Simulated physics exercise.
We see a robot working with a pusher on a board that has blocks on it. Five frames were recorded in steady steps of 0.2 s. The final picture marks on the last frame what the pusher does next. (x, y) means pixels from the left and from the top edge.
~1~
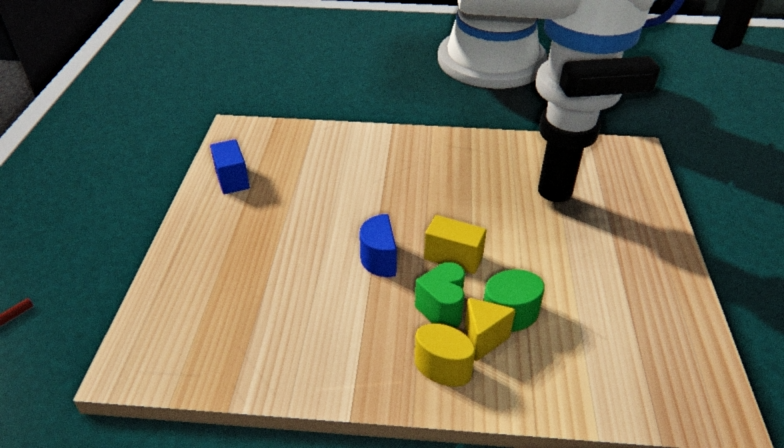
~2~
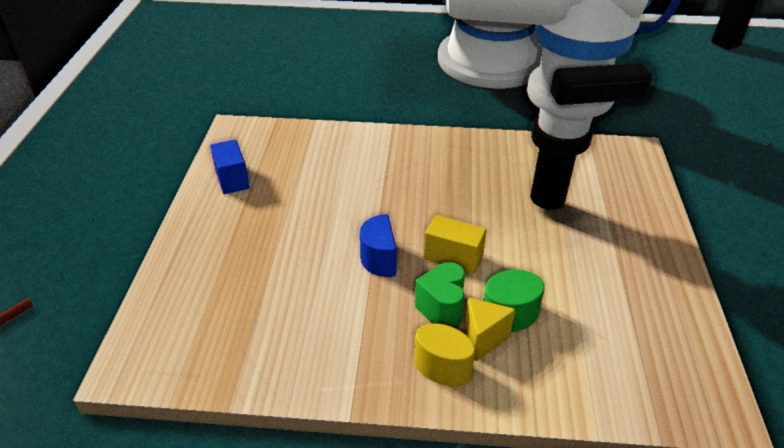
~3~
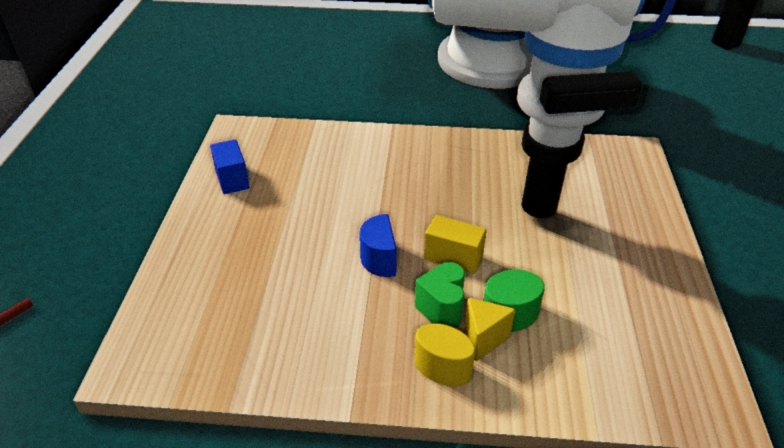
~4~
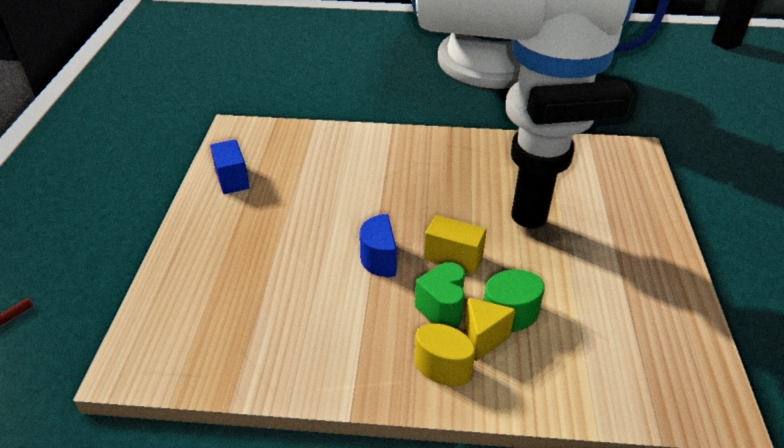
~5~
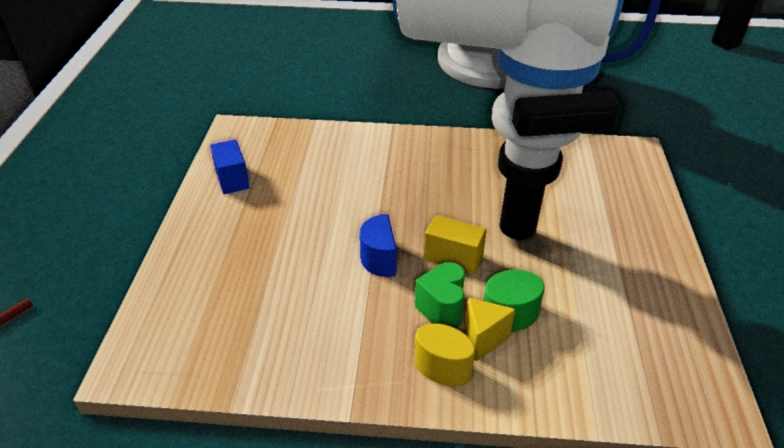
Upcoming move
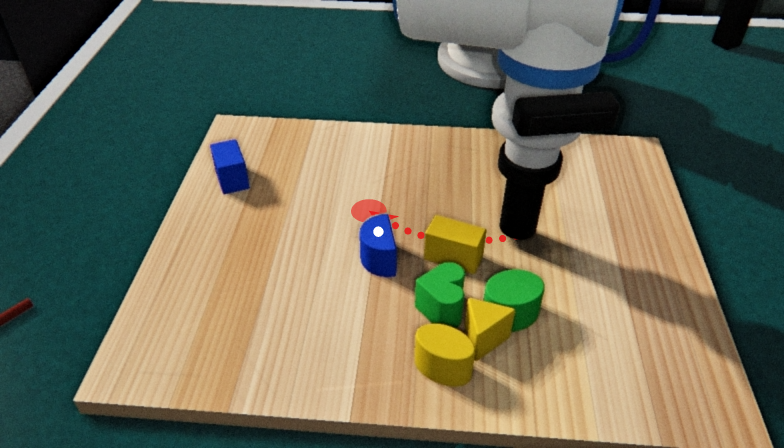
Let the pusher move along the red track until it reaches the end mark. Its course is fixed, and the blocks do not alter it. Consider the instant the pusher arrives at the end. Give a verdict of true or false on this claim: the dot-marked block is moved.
The statement is false.
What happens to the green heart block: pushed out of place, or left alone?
The block stays on its spot.
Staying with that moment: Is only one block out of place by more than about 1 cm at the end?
Yes, that is what happens.
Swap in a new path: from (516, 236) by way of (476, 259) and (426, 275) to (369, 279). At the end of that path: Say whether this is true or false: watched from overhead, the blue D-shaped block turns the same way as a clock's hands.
True
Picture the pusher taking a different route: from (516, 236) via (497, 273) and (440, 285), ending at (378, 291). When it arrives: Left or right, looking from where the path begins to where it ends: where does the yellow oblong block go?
The yellow oblong block goes right.
Path on the board, from (516, 236) through (464, 241) and (411, 232) to (369, 211); the dot is on the blue D-shaped block.
The first path, step by step. One third of the way, pusher (464, 233); yellow oblong block (447, 234).
Two thirds of the way, pusher (411, 224); yellow oblong block (441, 236).
At the end, pusher (369, 202); blue D-shaped block in place; green heart block in place; yellow oblong block (441, 236).
